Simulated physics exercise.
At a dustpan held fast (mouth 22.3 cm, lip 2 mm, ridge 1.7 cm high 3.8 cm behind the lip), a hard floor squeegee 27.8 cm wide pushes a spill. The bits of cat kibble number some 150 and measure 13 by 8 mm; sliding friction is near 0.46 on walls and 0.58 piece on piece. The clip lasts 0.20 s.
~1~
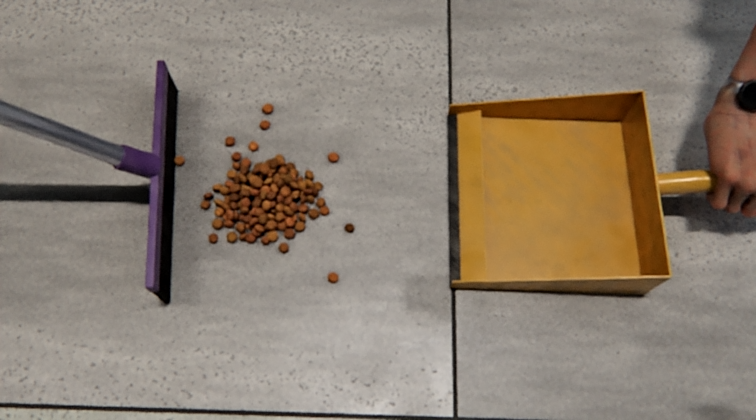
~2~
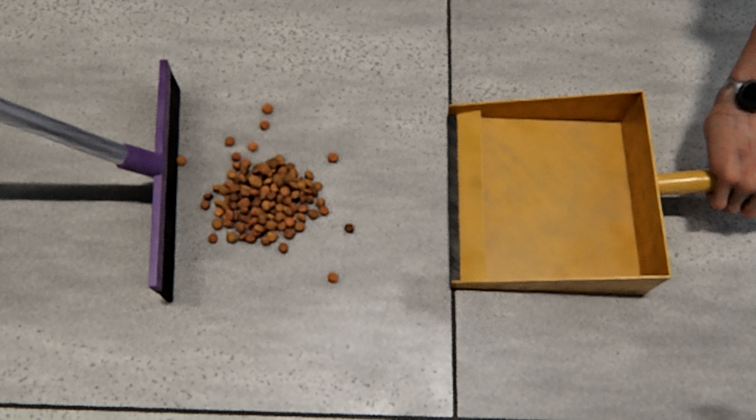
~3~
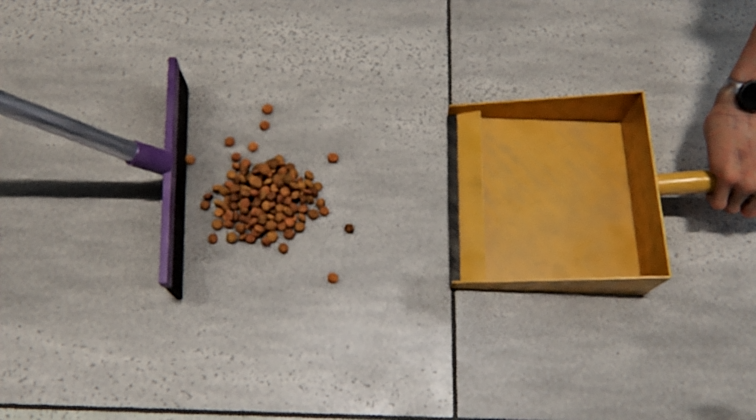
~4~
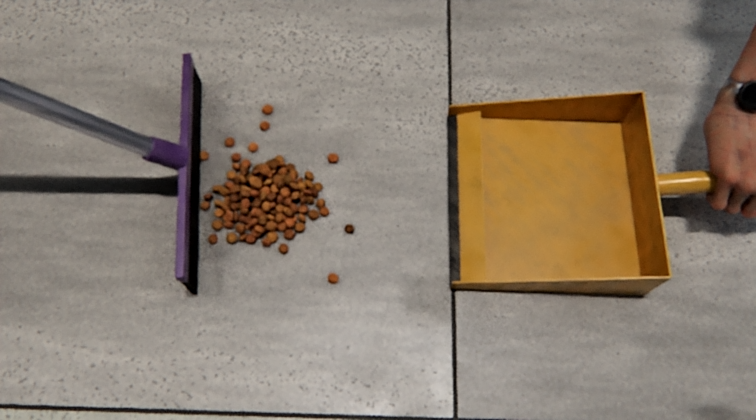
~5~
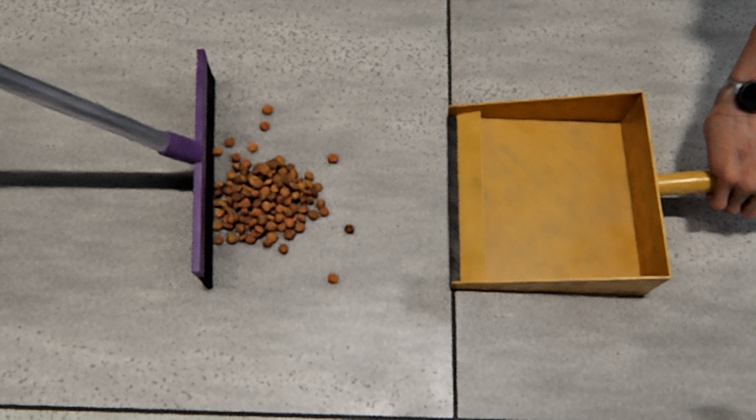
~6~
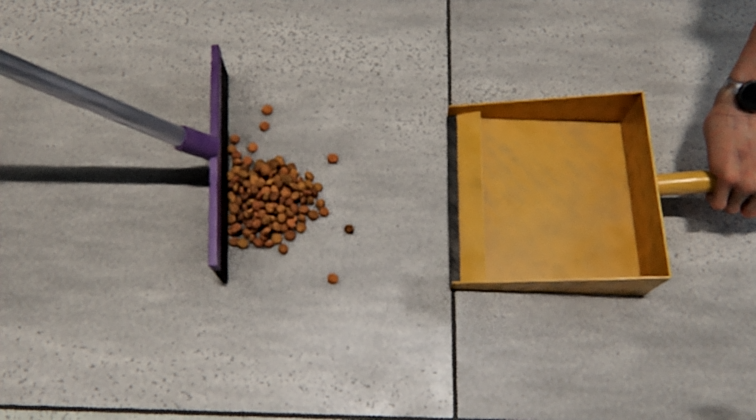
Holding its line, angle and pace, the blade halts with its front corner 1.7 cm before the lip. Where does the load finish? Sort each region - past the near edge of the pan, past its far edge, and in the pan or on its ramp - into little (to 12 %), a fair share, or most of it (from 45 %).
Past the pan's near side: Little, past the pan's far side: A fair share, in the pan or on its ramp: A fair share.
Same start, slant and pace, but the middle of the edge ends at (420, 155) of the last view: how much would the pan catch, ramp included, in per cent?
Share caught: Approx. 35 %.
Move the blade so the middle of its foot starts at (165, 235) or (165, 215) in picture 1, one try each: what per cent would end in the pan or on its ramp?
The two tries give about 25 % and about 25 %.
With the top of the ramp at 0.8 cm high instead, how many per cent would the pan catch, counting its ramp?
Estimate: About 35 in a hundred.
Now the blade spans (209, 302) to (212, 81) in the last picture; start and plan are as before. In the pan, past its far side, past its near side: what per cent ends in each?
Per cent by place - pan 20, far side 0, near side 5.
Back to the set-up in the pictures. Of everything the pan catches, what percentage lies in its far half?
Something like 90 per cent of the catch.
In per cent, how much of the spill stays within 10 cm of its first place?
Roughly 5 in a hundred.
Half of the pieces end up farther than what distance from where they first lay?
I'd put it near 22 cm.
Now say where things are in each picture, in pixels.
In the first picture, blade from (153, 287) to (163, 69), moved 0.0 cm, 0 of the pieces shifted so far; middle of the pieces at (268, 195); pan at (557, 200).
In the second picture, blade from (156, 286) to (166, 68), moved 0.4 cm, 0 of the pieces shifted so far; middle of the pieces at (267, 195).
In the third picture, blade from (166, 283) to (175, 65), moved 1.4 cm, 1 of the pieces shifted so far; middle of the pieces at (267, 195).
In the fourth picture, blade from (182, 277) to (189, 62), moved 3.2 cm, 1 of the pieces shifted so far; middle of the pieces at (268, 196).
In the fifth picture, blade from (199, 272) to (203, 57), moved 4.9 cm, 6 of the pieces shifted so far; middle of the pieces at (268, 196).
In the sixth picture, blade from (215, 266) to (217, 53), moved 6.7 cm, 66 of the pieces shifted so far; middle of the pieces at (269, 196); pan at (557, 201).
Then, 0.29 s after the last picture, middle of the blade 15 cm from the lip; 0 % over the lip, far side 0 %, near side 0 %.
Then, 0.48 s after the last picture, middle of the blade 8 cm from the lip; 0 % over the lip, far side 10 %, near side 0 %.
Then, 0.79 s after the last picture, middle of the blade 3 cm from the lip; 25 % over the lip, far side 20 %, near side 0 %.
In the end, near side 0 %, far side 20 %, pan 25 %, in front of the lip or behind the blade 55 %.
